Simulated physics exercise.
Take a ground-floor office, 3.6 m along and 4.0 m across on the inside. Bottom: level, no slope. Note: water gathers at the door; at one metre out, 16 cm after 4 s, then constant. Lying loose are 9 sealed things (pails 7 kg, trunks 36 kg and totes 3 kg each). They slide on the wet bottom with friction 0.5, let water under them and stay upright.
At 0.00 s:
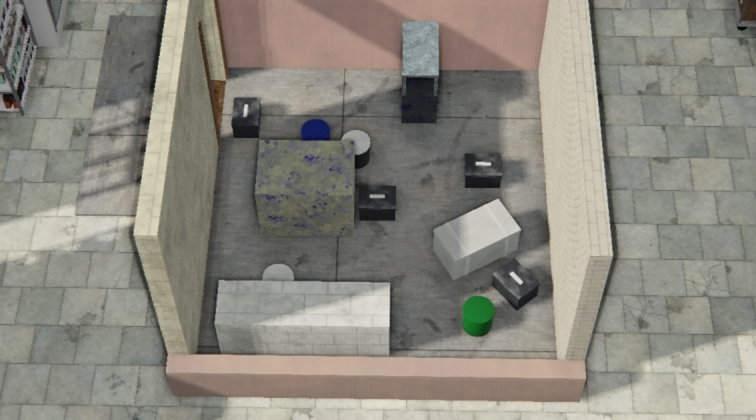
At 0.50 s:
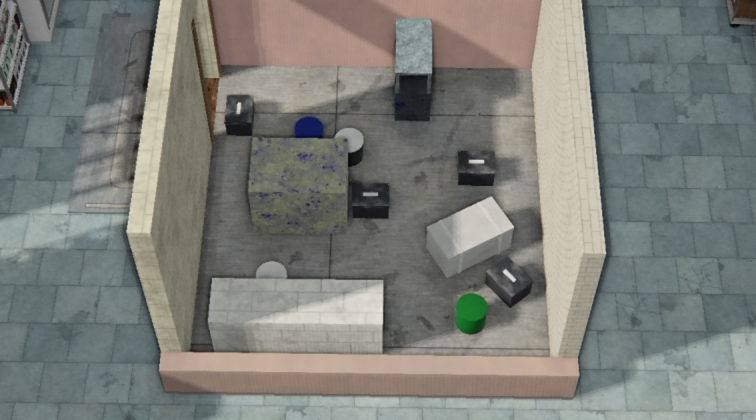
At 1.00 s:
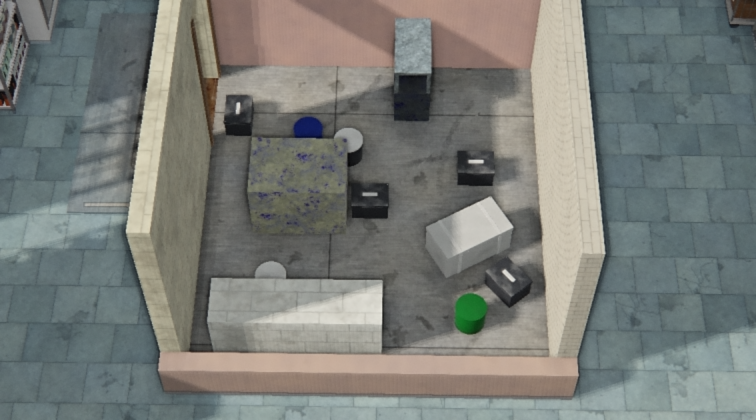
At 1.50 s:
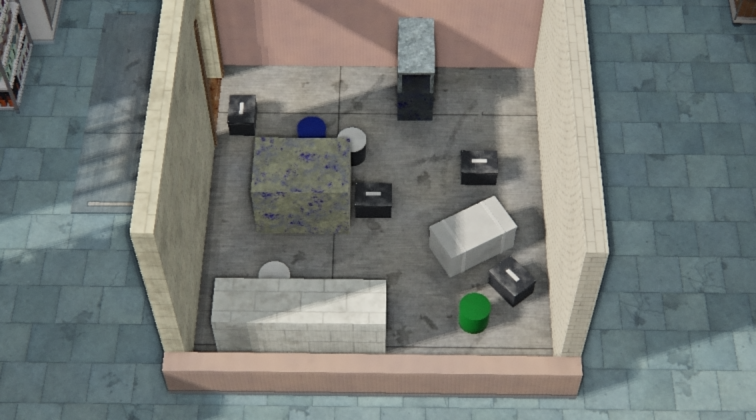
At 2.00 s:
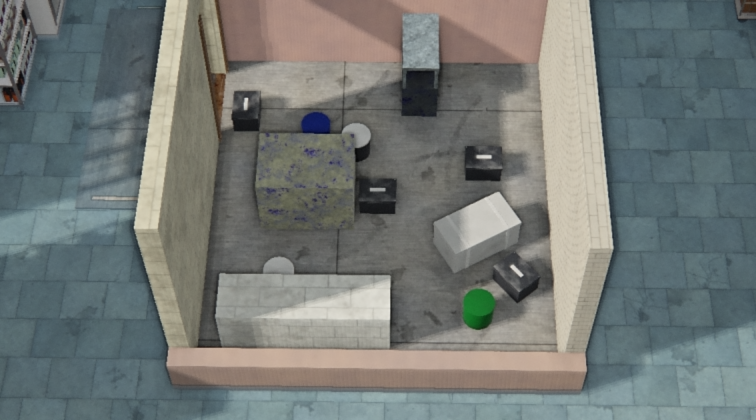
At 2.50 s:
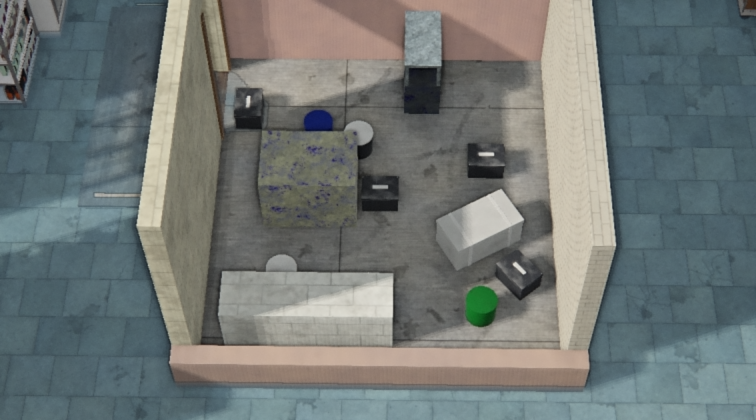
Camera drifting slightly over a roofless room with black boxes, pale blocks and green and blue pails, all staying still inside.
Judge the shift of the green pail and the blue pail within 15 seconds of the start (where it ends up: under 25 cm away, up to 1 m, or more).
The green pail remains where it was, the blue pail goes a long way.
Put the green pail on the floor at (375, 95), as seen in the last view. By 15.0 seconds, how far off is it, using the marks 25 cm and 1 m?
Outcome - it ends up well away.
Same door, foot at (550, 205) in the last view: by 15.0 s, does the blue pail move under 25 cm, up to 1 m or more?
Blue pail: Remains in position.
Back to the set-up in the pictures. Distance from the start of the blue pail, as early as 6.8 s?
Roughly 10 cm by then.
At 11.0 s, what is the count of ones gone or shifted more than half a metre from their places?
The answer is 5.
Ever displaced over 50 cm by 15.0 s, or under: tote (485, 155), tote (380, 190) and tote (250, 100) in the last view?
Order as asked: Above, above, above.
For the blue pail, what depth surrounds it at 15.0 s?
Depth: About 8 cm.
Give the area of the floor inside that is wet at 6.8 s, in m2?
About 6.0 m2.
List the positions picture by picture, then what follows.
In the first picture, the green pail at (479, 309), on the bottom; the blue pail at (316, 130), on the bottom; water covers 0.0 m2; 0 of 9 have shifted.
In the second picture, the green pail at (472, 307) rests on the ground; the blue pail at (309, 128) rests on the ground; 0.0 m2 under water; 0 of 9 have shifted.
In the third picture, the green pail at (471, 307) rests on the ground; the blue pail at (308, 128), on the bottom; water covers 0.0 m2; 0 of 9 have shifted.
In the fourth picture, the green pail at (475, 307) rests on the ground; the blue pail at (311, 128), on the bottom; water covers 0.0 m2; 0 of 9 have shifted.
In the fifth picture, the green pail at (479, 302) rests on the ground; the blue pail at (316, 124), on the bottom; 0.0 m2 under water; 0 of 9 have shifted.
In the sixth picture, the green pail at (482, 300), on the bottom; the blue pail at (318, 121), on the bottom; 0.1 m2 under water; 0 of 9 have shifted.
After 3.5 s the green pail is near (482, 300), 0.0 m from its start, aground; the blue pail is near (318, 121), 0.0 m from its start, aground; 0 afloat.
After 6.8 s the green pail is near (482, 300), 0.0 m from its start, aground; the blue pail is near (330, 123), 0.1 m from its start, aground; 1 afloat.
After 11.0 s the green pail is near (482, 300), 0.0 m from its start, aground; the blue pail is near (477, 163), 1.8 m from its start, aground; 3 afloat.
After 15.0 s the green pail is near (482, 300), 0.0 m from its start, aground; the blue pail is near (530, 291), 3.1 m from its start, aground; 4 afloat.
